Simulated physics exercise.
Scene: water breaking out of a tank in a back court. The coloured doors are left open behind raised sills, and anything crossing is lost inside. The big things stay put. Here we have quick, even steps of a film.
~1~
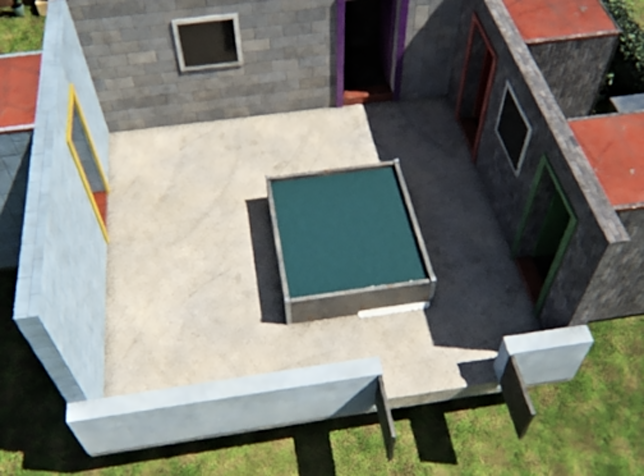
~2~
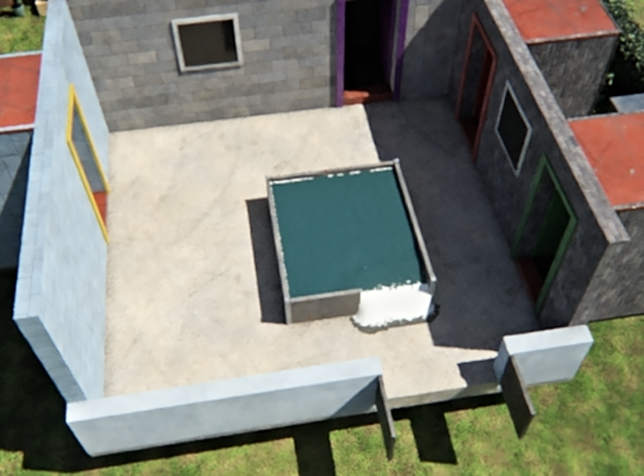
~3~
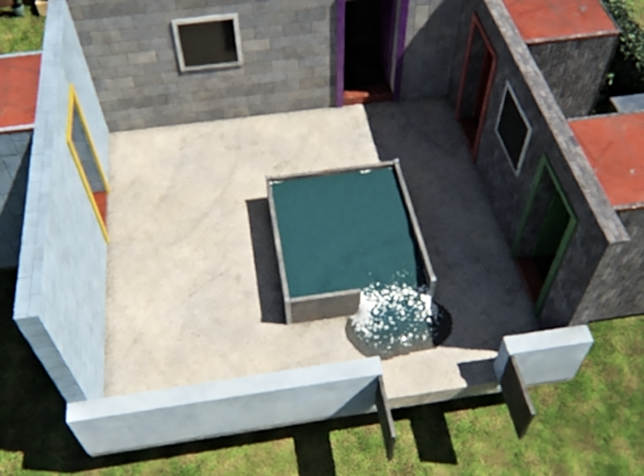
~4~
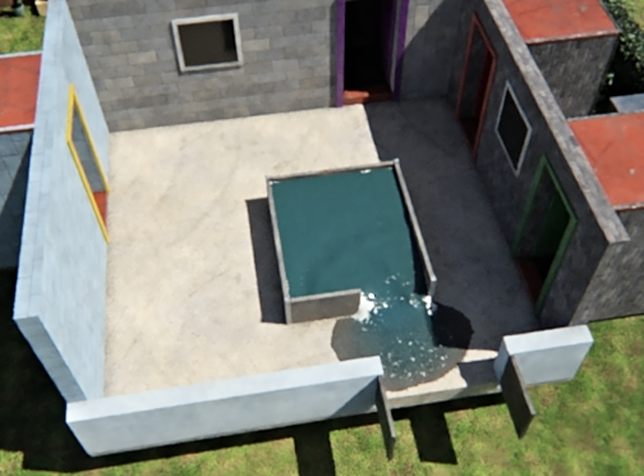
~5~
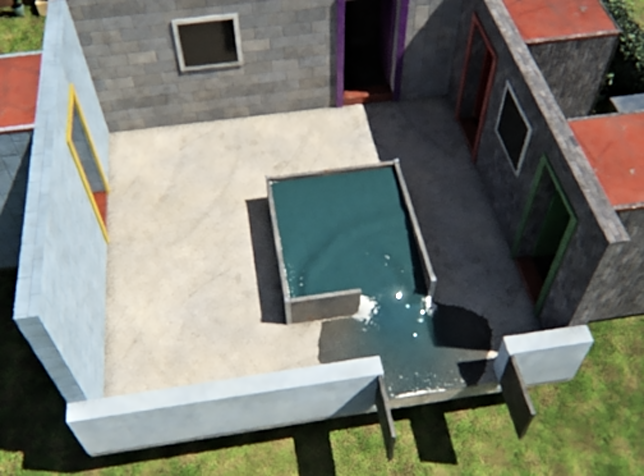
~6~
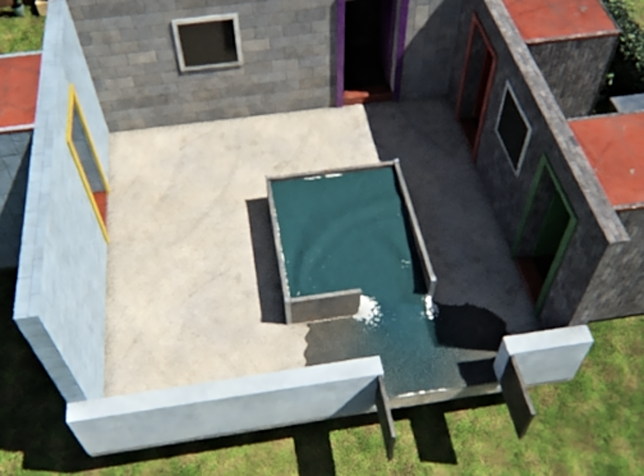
In a walled back court with coloured doorways, an open tank of dark green water stands still on the pale floor. Water breaks out through a gap in its near side, foaming white, then spreads over the paving to the low front wall and the opening there, widening leftward along the wall.
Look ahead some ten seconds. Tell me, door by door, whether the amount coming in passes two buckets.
The green door is not overrun past two buckets; the red door is not overrun past two buckets; the purple door is not overrun past two buckets; the yellow door is not overrun past two buckets.
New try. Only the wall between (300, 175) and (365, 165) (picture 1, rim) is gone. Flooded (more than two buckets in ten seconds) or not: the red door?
The red door crosses the line.
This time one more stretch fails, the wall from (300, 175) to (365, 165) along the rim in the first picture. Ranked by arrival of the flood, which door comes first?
The purple one comes first.
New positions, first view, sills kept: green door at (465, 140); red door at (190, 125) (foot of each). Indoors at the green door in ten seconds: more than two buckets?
Green door: Falls short.
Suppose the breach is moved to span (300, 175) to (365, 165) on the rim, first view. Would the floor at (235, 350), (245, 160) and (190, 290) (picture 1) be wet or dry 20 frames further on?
Untouched, submerged, untouched.
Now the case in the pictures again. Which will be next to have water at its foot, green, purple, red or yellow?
The green door, before the others.
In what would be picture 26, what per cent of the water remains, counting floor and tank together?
Some 66 parts in a hundred have not run off.
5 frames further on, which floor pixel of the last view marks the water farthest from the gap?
My estimate: Roughly (231, 405).
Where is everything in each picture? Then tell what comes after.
The first picture shows the open tank at (346, 230) is whole and still.
In the second picture, water pours out at (394, 299) and has run to (358, 322).
In the third picture, water pours out at (394, 300) and has run to (369, 351).
In the fourth picture, water pours out at (394, 301) and has run to a hidden place.
In the fifth picture, water pours out at (394, 301) and has run to a hidden place.
In the sixth picture, the front is at a hidden place, out from the gap at (394, 301).
A moment on, water covers 10 % of the floor; the green door not reached, the red door not reached, the purple door not reached, the yellow door not reached.
Next, water covers 20 % of the floor; the green door wet at the sill, nothing in, the red door not reached, the purple door not reached, the yellow door not reached.
Then, water covers 30 % of the floor; the green door wet at the sill, nothing in, the red door not reached, the purple door not reached, the yellow door not reached.
Later, water covers 45 % of the floor; the green door wet at the sill, nothing in, the red door wet at the sill, nothing in, the purple door not reached, the yellow door not reached.
In the end, water covers 50 % of the floor; the green door wet at the sill, nothing in, the red door wet at the sill, nothing in, the purple door wet at the sill, nothing in, the yellow door not reached.
